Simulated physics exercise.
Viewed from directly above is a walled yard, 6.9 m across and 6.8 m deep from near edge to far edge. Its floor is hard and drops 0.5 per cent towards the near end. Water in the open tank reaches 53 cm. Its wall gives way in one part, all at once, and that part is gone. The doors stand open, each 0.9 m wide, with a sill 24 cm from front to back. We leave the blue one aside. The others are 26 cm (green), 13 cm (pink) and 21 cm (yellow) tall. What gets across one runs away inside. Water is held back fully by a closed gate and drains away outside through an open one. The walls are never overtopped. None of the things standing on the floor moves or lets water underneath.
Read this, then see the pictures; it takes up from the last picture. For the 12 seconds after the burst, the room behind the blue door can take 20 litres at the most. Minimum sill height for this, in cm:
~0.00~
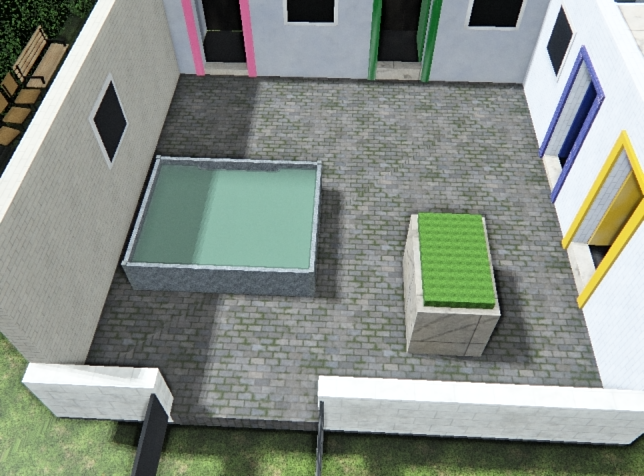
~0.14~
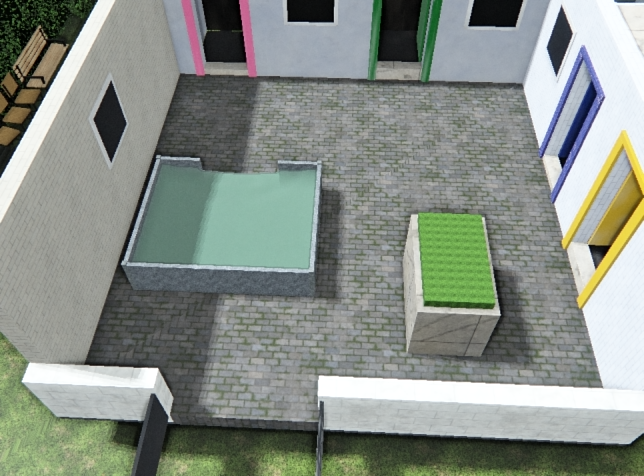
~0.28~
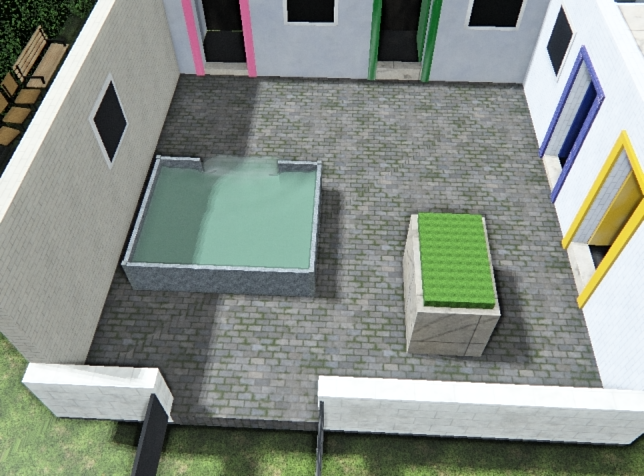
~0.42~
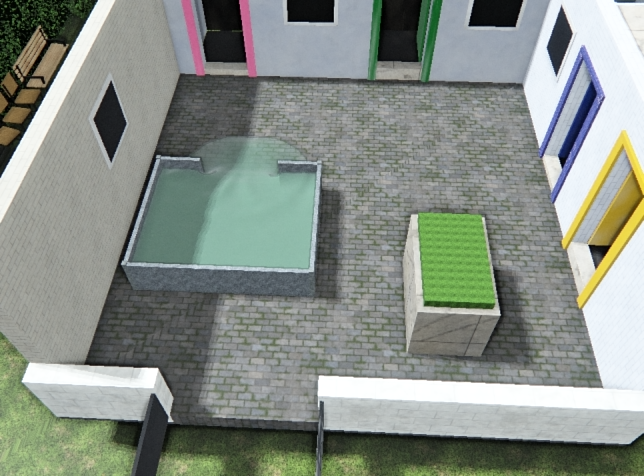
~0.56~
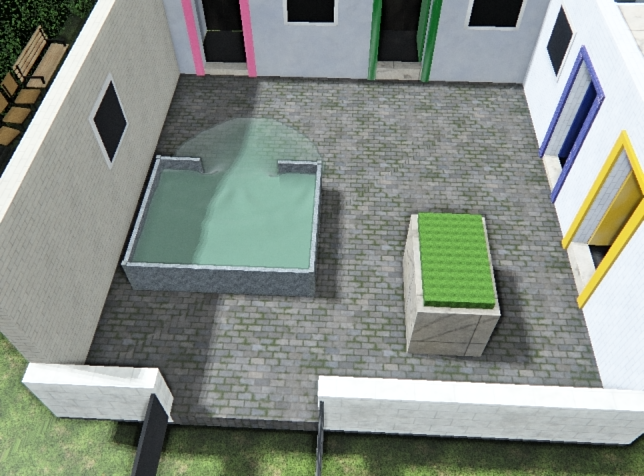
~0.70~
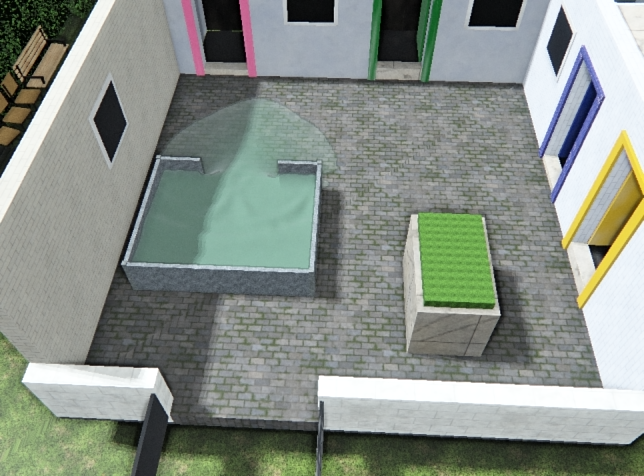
6 cm, roughly.
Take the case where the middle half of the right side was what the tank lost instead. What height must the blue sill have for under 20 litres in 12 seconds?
Some 13.0 centimetres.
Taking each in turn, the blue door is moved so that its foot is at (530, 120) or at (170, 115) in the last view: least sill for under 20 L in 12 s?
First place around 11.0 cm, second around 14.0 cm.
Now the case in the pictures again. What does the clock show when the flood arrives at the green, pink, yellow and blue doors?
So green sees it at 2.0 s, pink at 1.1 s, yellow at 5.5 s and blue at 4.5 s.
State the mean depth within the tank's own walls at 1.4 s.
Roughly 40 cm on average.
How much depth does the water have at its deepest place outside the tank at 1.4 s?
About 28 cm.
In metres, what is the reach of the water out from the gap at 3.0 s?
Reach: Approx. 5.8 m.
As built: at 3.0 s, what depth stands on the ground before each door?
Door by door in centimetres - green 11, pink 24, yellow 0, blue 0.
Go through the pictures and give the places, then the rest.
The first picture shows still water, 53 cm deep, in the open tank at (230, 213); the blue door at (567, 132) is dry.
In the second picture, the front is at a hidden place, 0.3 m from the gap on the far side; 0.2 m2 of floor is wet, 53 cm left at the back.
In the third picture, the gap is on the far side, the front 0.7 m out at (217, 159); the back of the open tank holds 53 cm.
In the fourth picture, water pours out on the far side and has run 1.2 m, to (225, 140); about 7 cm deep outside, 53 cm at the back.
In the fifth picture, water pours out on the far side and has run 1.7 m, to (236, 121); about 5 cm deep outside, 53 cm at the back.
In the sixth picture, water pours out on the far side and has run 2.3 m, to (255, 101); about 5 cm deep outside, 51 cm at the back; 4.0 m in a straight line remain to the blue door at (567, 132).
After 1.4 s water covers 20 % of the floor, deepest (28 cm) near (241, 177); it has not reached the blue door.
After 3.0 s water covers 30 % of the floor, deepest (26 cm) near (259, 80); it has not reached the blue door.
After 12.0 s water covers 90 % of the floor, deepest (12 cm) near (550, 414); 7 cm at the blue door, 1 litre in over its 9 cm sill.
At the blue door as built, the water arrived by 4.3 s and peaked near 10 cm at 7.4 s.
Run again over the same 12 s with other heights there, 26 litres in over 5.5 cm, 15 litres over 6.5 cm. The limit of 20 litres is kept from about 6 cm up.
